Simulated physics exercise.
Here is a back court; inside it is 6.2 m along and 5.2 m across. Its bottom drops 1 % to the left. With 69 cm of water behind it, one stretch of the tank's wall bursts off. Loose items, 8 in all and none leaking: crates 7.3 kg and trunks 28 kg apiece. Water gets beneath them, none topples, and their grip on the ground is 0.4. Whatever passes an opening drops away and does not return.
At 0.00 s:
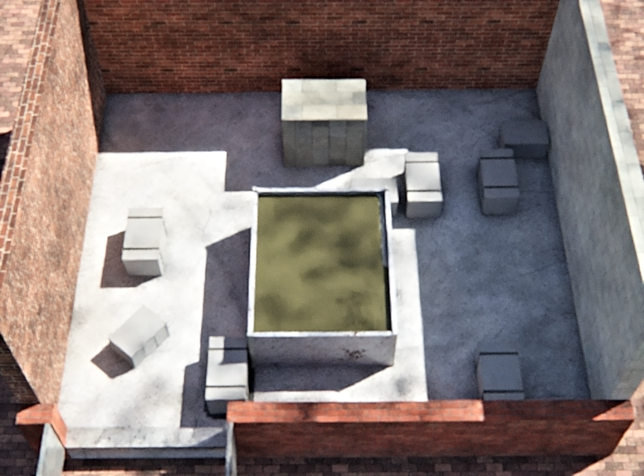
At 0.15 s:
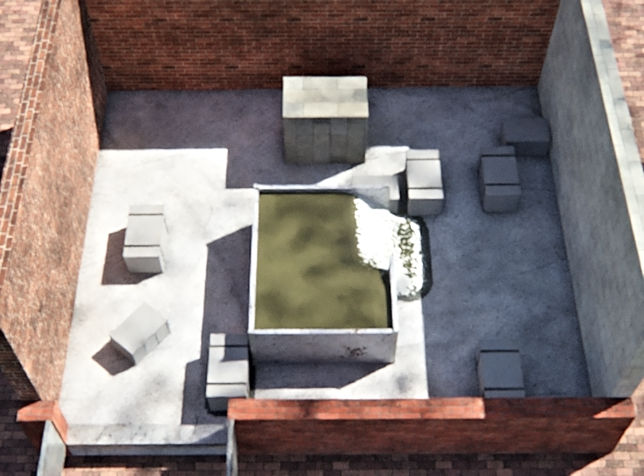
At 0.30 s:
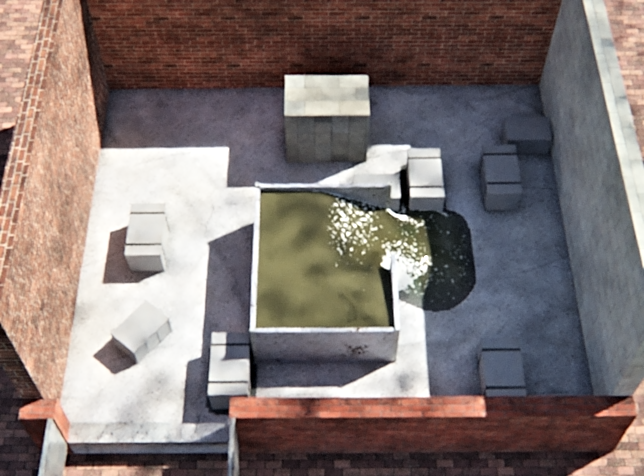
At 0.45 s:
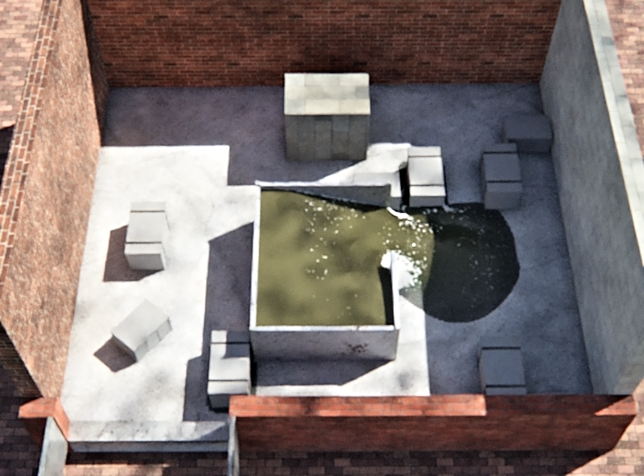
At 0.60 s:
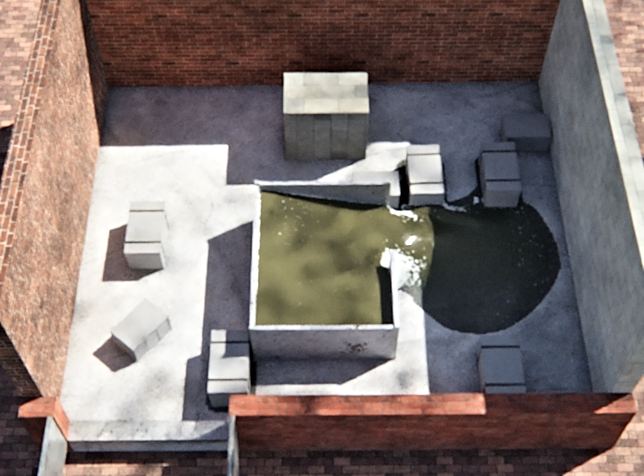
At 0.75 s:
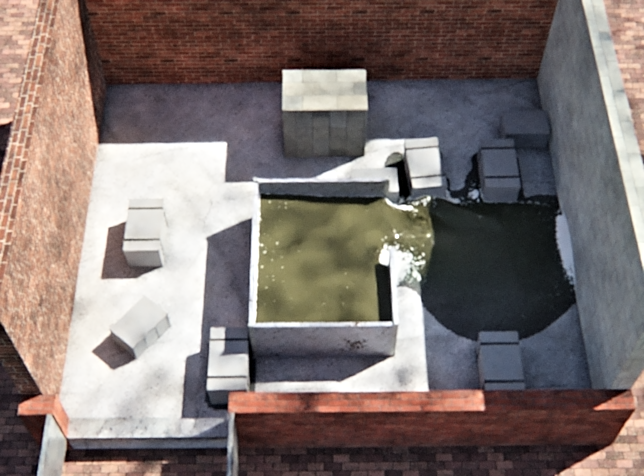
Murky green water bursts through the right side of a square, pale-walled tank in a brick-and-concrete back court, seen from high above. Grey blocky crates and trunks stand around the tank, on sunlit pale ground at left and shaded ground at right. White froth breaks out first, then a dark, rounded pool spreads rightward around the nearest blocks to the grey right wall, while the view shifts very slightly.
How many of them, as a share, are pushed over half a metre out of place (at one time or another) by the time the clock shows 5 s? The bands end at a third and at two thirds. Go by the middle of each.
Share: One to two thirds.
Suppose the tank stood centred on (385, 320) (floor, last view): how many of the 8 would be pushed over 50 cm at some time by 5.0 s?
Then 3.
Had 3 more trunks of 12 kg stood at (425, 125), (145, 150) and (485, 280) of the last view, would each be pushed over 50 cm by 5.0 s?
In that order: Past it, short of it, over.
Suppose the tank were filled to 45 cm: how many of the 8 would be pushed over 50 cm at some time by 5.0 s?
Then 4.
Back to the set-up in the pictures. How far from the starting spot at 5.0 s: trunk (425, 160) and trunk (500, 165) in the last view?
In turn: 120 cm, 100 cm.
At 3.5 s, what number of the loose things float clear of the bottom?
2 of them.
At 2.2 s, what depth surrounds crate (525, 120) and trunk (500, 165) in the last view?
Roughly 14 and 12 cm.
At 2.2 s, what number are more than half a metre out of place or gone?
3 of them.
After 1.1 s 0 of 8 are over 50 cm from their spots; 0 afloat.
After 2.2 s 3 of 8 are over 50 cm from their spots; 0 afloat.
After 3.5 s 4 of 8 are over 50 cm from their spots; 2 afloat.
After 5.0 s 5 of 8 are over 50 cm from their spots, and 5 have been at some point; 5 afloat.
